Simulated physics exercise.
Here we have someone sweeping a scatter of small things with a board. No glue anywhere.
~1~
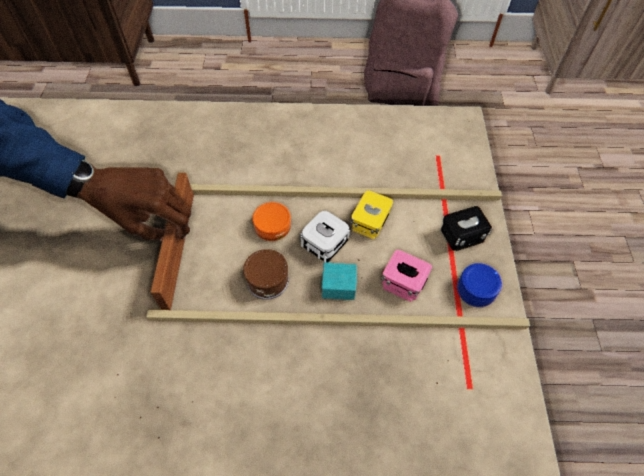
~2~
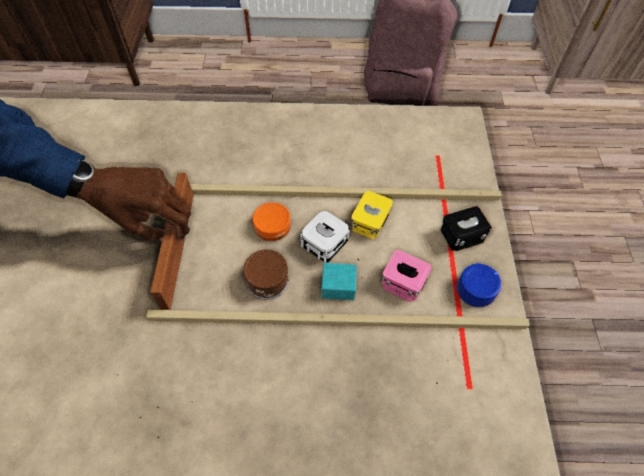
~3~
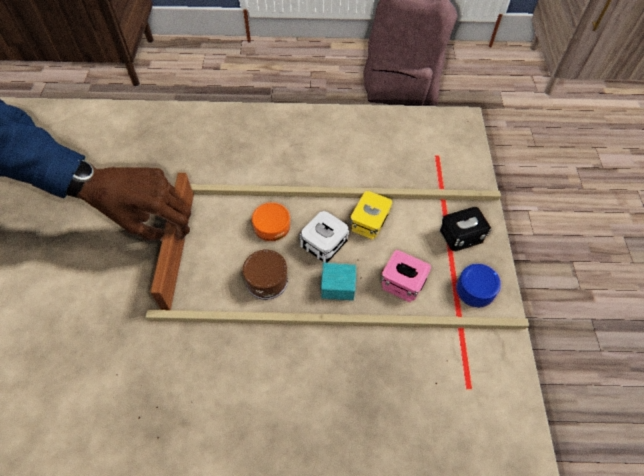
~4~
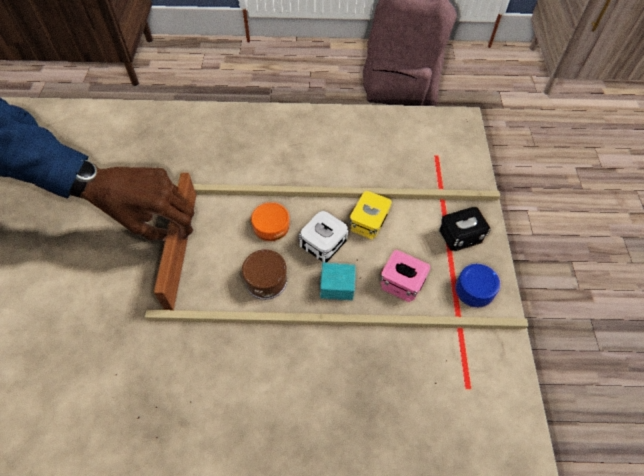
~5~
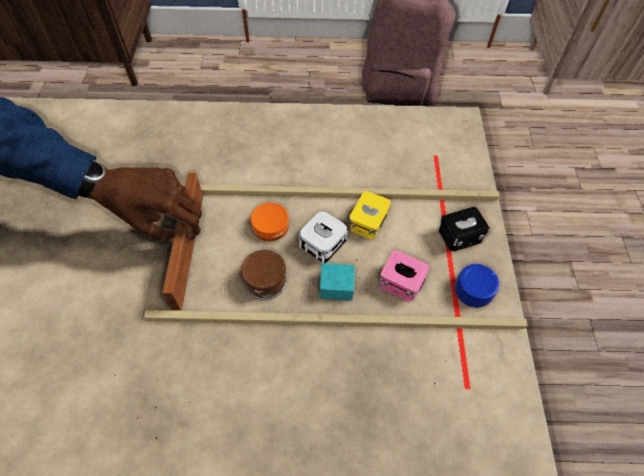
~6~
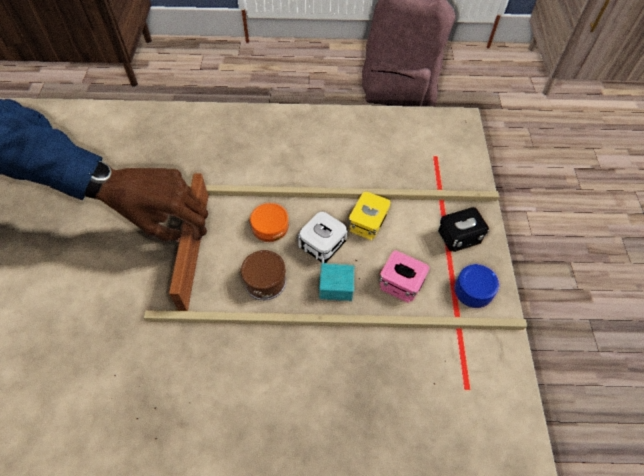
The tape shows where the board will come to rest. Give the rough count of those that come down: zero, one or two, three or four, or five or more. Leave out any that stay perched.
Here the number that fall off is three or four.
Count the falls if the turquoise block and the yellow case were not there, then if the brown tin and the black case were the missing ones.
First 1, then 1.
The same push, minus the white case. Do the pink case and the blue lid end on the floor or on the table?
The pink case goes over, the blue lid tumbles off.
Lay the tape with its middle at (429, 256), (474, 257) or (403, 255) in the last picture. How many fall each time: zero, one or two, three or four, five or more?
In that order: One to two; 5 or more; one or two.
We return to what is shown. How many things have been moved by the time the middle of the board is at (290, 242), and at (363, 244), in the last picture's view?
4 and 7.
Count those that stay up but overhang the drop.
That would be 2.
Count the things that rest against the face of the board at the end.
That makes 2.
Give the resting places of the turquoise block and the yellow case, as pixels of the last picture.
The turquoise block stops around (516, 301); the yellow case around (495, 214).
Early on, none off yet; blue lid at rest near (476, 286); black case at rest near (462, 230); pink case at rest near (403, 277).
A while later, none off yet; blue lid travelled about its own width near (510, 287); black case at rest near (462, 230); pink case travelled well along near (470, 278).
Finally, the number that fall off is three or four; lost, pink case, black case and blue lid.
